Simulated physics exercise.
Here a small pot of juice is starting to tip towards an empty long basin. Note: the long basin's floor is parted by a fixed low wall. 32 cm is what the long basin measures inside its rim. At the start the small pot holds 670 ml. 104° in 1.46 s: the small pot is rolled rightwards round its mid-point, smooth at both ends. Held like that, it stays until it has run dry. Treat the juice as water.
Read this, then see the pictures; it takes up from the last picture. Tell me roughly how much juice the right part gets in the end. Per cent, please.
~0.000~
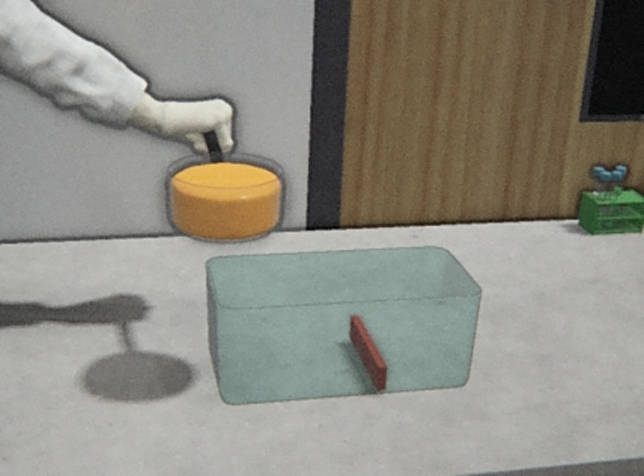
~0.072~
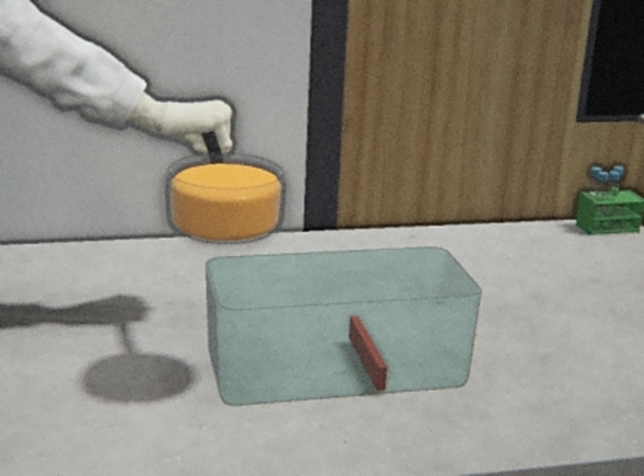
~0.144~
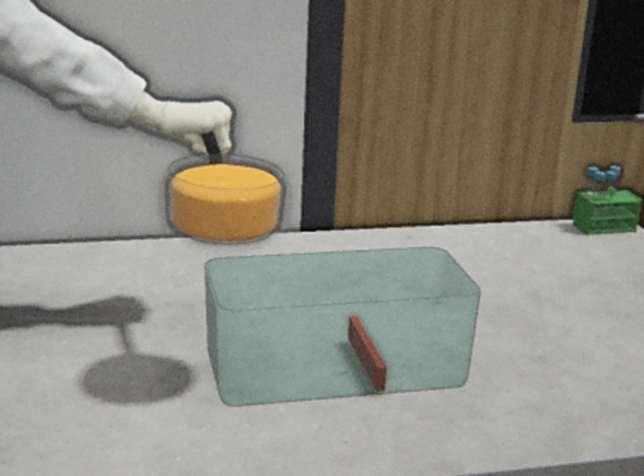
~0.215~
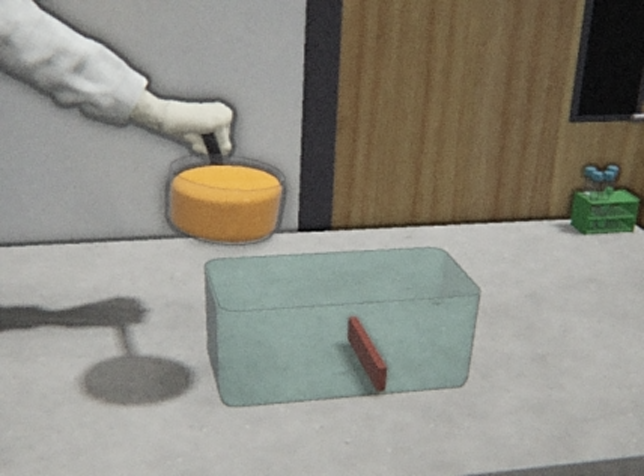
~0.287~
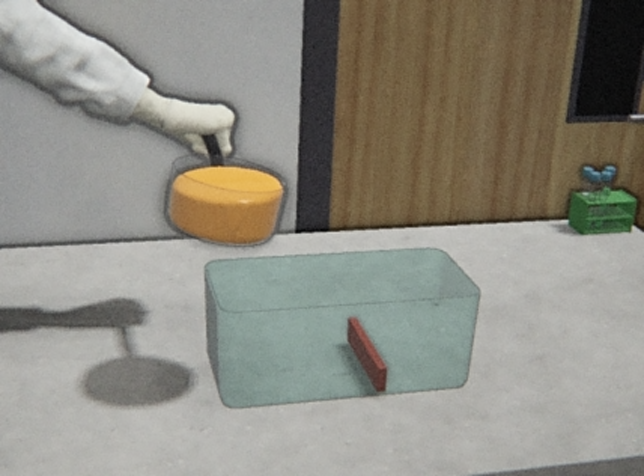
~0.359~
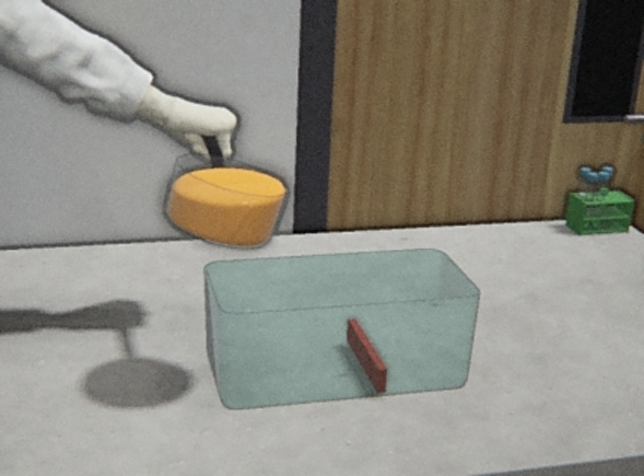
It gets about 6 per cent.
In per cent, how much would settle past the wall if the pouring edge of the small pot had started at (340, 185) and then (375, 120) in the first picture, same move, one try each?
I'd expect close to 65 per cent and then close to 80 per cent.
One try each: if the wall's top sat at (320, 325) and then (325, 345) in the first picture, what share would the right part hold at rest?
The first gives near 60 per cent and the second near 60 per cent.
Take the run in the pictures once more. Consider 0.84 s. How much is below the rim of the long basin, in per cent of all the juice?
Estimate - around 24 in a hundred parts.
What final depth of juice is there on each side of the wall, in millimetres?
I'd expect close to 22 mm on the left and close to 2 mm on the right.
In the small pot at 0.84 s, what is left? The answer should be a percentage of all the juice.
About 50 percent.
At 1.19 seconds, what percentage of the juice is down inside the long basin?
Near 86 in a hundred.
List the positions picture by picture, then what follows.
It leans 0°; its right rim is at (282, 170); the juice meets the walls at (170, 181) and (278, 178); the long basin's rim runs from (212, 284) to (464, 271); the wall's top is at (368, 341), in the first picture.
It leans 1°; its right rim is at (282, 171); the juice meets the walls at (171, 182) and (278, 179), in the second picture.
It leans 2°; its right rim is at (282, 173); the juice meets the walls at (171, 182) and (278, 179), in the third picture.
It leans 5°; its right rim is at (283, 177); the juice meets the walls at (171, 183) and (279, 180), in the fourth picture.
It leans 10°; its right rim is at (284, 182); the juice meets the walls at (172, 185) and (281, 182), in the fifth picture.
It leans 15°; its right rim is at (285, 188); the juice meets the walls at (172, 187) and (283, 183), in the sixth picture.
Then, 0.84 s in, the tilt is 64° and 50 per cent is still to pour, 24 is left of the wall and 0 right of it.
Then, 1.19 s in, the tilt is 96° and 9 per cent is still to pour, 81 is left of the wall and 4 right of it.
Then, 1.56 s in, the tilt is 104° and 0 per cent is still to pour, 93 is left of the wall and 6 right of it.
Then, 1.96 s in, the tilt is 104° and 0 per cent is still to pour, 94 is left of the wall and 6 right of it.
Finally, 94 per cent lies left of the wall, 6 right of it and 0 outside.
